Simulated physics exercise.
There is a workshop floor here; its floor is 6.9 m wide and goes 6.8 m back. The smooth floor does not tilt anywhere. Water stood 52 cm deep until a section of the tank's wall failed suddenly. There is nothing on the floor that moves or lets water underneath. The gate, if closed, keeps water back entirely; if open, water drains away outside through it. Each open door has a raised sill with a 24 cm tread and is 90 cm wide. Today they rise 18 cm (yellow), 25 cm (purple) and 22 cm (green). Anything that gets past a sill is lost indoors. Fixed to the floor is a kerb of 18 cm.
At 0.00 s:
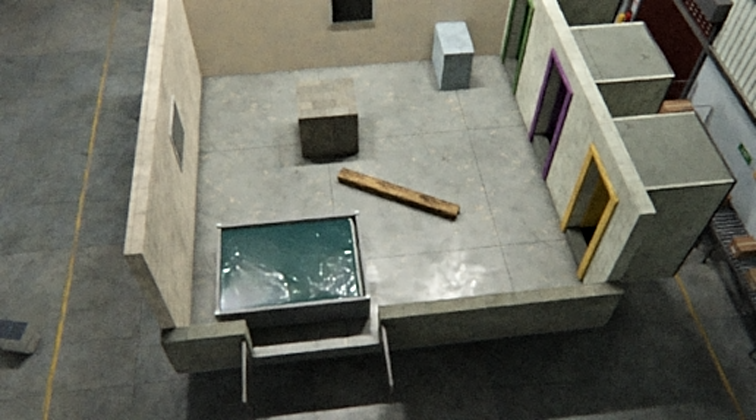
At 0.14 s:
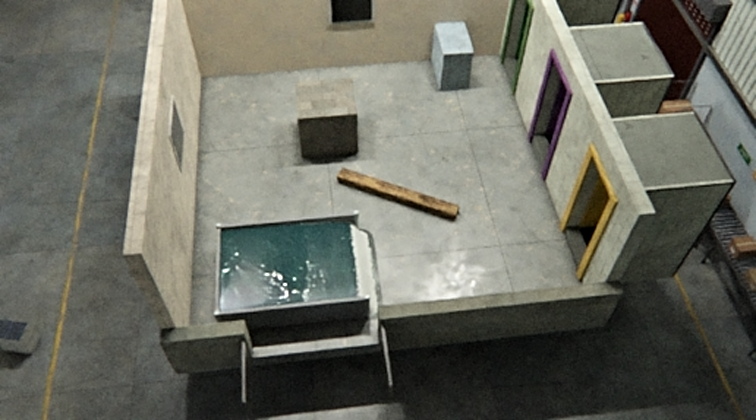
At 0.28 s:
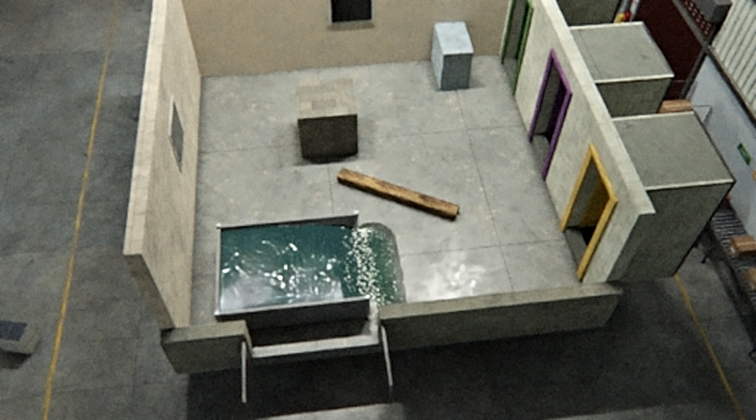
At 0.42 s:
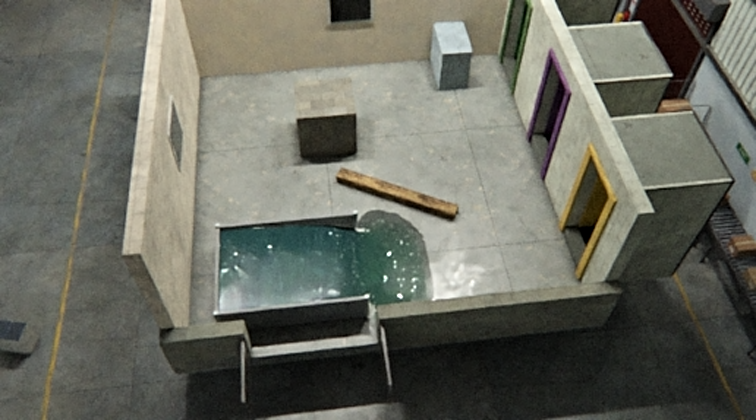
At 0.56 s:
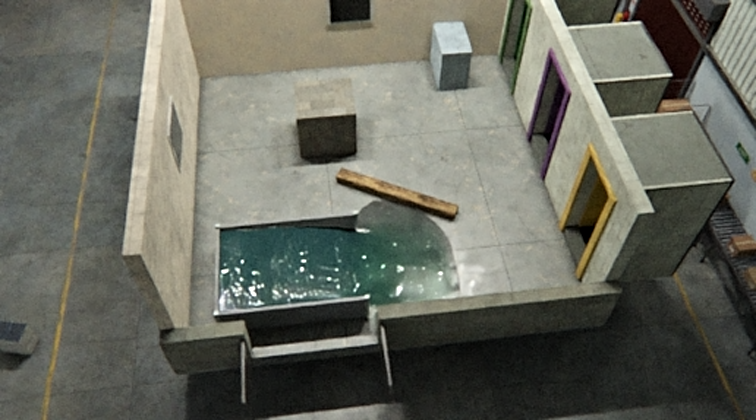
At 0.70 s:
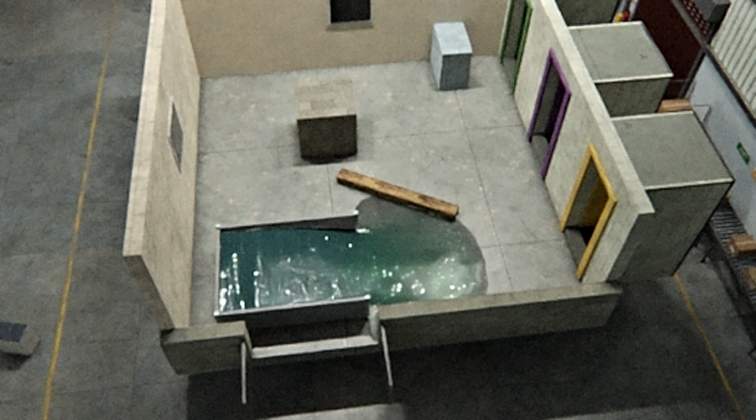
Workshop floor seen from above, with green water pouring from the tank's open right side and spreading rightward past a wooden beam.
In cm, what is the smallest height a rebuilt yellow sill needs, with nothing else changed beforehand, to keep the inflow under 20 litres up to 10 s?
Close to 25 cm is just enough.
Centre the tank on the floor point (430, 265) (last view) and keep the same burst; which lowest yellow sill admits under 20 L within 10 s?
You'd need some 33 cm.
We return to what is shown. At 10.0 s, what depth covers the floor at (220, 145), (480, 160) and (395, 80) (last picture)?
Ordered as asked: 2, 3, 5 cm.
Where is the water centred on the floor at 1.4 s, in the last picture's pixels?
Centre of mass: About (348, 275) px.
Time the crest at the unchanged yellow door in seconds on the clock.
Roughly 2.6 s.
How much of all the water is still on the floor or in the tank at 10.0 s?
Around 94 per cent of the water.
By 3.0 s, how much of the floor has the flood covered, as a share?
30 %.
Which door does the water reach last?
Answer: Green door.
After 1.4 s water covers 20 % of the floor, deepest (22 cm) near (423, 215); 16 cm at the yellow door, 0 litres in over its 18 cm sill.
After 3.0 s water covers 30 % of the floor, deepest (34 cm) near (588, 307); 32 cm at the yellow door, 43 litres in over its 18 cm sill.
After 10.0 s water covers 90 % of the floor, deepest (10 cm) near (463, 71); 5 cm at the yellow door, 98 litres in over its 18 cm sill.
At the yellow door as built, the water arrived by 1.3 s and peaked near 32 cm at 2.6 s.
With a sill of 22.5 cm, 41 litres would have come in within the 10 s; with 30.5 cm, 3 litres. So under 20 litres takes about 25 cm.
